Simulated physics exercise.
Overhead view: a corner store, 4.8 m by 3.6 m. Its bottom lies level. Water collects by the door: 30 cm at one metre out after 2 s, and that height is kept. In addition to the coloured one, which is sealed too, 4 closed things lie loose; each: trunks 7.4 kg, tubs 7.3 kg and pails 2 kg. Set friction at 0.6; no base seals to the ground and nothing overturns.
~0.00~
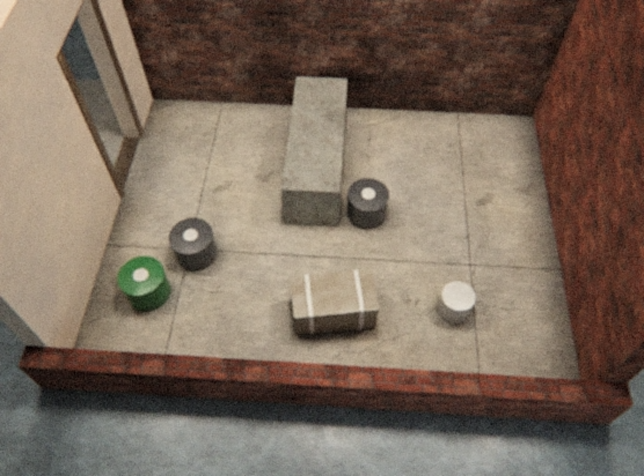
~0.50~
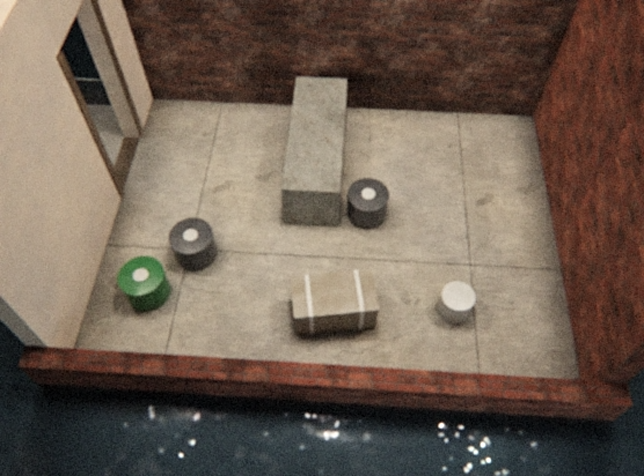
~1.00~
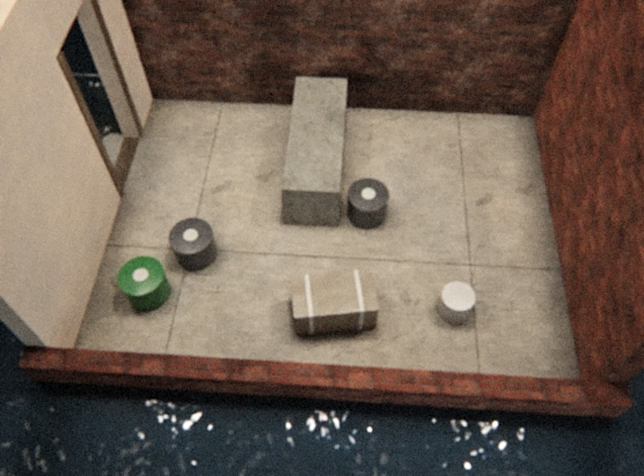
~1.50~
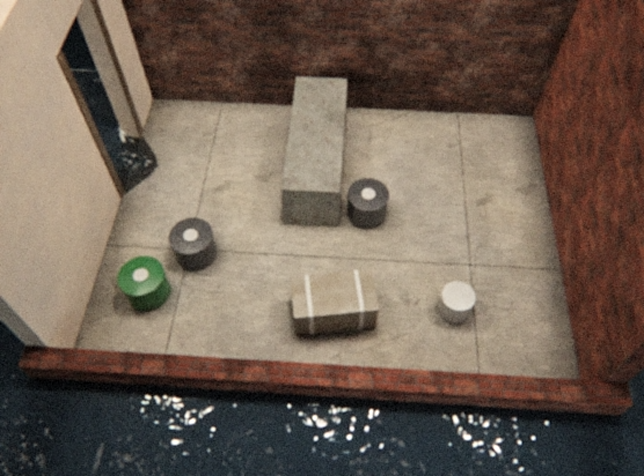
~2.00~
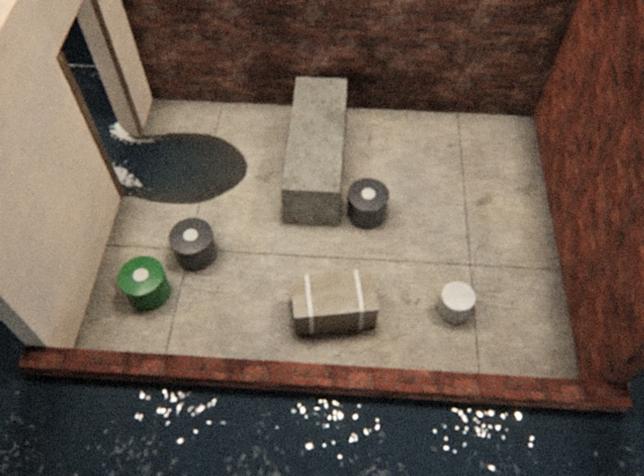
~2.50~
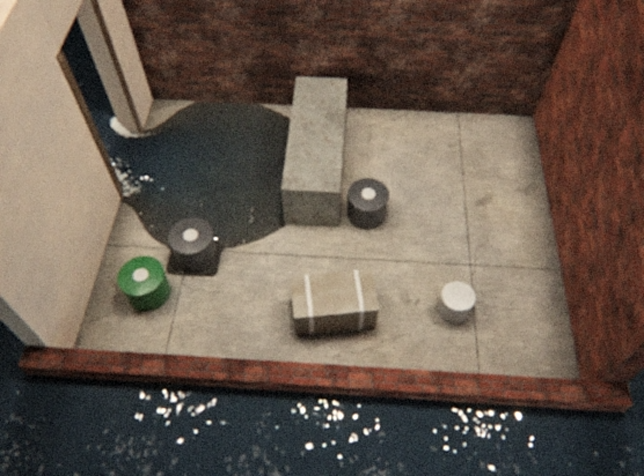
Dark water glittered outside a walled room, then came in through the doorway on the left and spread across the floor to the long grey block and a dark tub, while none of the objects moved.
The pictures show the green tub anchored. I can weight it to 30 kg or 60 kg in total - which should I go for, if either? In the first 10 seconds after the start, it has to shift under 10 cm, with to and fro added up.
30 kg will do.
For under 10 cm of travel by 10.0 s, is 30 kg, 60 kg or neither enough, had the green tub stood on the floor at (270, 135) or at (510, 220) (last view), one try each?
In that order: Just the heavier works; both loads work.
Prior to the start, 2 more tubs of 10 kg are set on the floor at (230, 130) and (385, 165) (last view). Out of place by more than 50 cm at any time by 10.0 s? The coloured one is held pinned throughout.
First one: Beyond the limit; second one: Inside the limit.
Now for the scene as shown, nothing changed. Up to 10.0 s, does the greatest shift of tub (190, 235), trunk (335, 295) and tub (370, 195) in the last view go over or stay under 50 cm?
The three come out further, further, not as far, in that order.
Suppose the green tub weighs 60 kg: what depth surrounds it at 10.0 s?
7 cm, roughly.
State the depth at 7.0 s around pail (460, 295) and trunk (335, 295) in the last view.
Depths: Near 7 cm, then near 7 cm.
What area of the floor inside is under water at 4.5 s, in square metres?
Near 12.0 m2 in all.
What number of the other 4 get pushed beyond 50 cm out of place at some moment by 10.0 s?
3 of them.
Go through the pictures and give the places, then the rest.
The first frame shows the green tub at (141, 275) rests on the ground; 0.0 m2 under water; 0 of 5 have shifted.
The second frame shows the green tub at (141, 275) rests on the ground; 0.0 m2 under water; 0 of 5 have shifted.
The third frame shows the green tub at (141, 275), on the bottom; 0.0 m2 under water; 0 of 5 have shifted.
The fourth frame shows the green tub at (141, 275) rests on the ground; water covers 0.1 m2; 0 of 5 have shifted.
The fifth frame shows the green tub at (141, 275), on the bottom; water covers 1.2 m2; 0 of 5 have shifted.
The sixth frame shows the green tub at (141, 275) rests on the ground; water covers 3.6 m2; 0 of 5 have shifted.
After 3.5 s the green tub would be 0 cm from its start with 30 kg and 0 cm from its start with 60 kg; 1 cm of water round it then.
After 4.5 s the green tub would be 0 cm from its start with 30 kg and 0 cm from its start with 60 kg; 1 cm of water round it then.
After 7.0 s the green tub would be 0 cm from its start with 30 kg and 0 cm from its start with 60 kg; 4 cm of water round it then.
After 10.0 s the green tub would be 0 cm from its start with 30 kg and 0 cm from its start with 60 kg; 7 cm of water round it then.
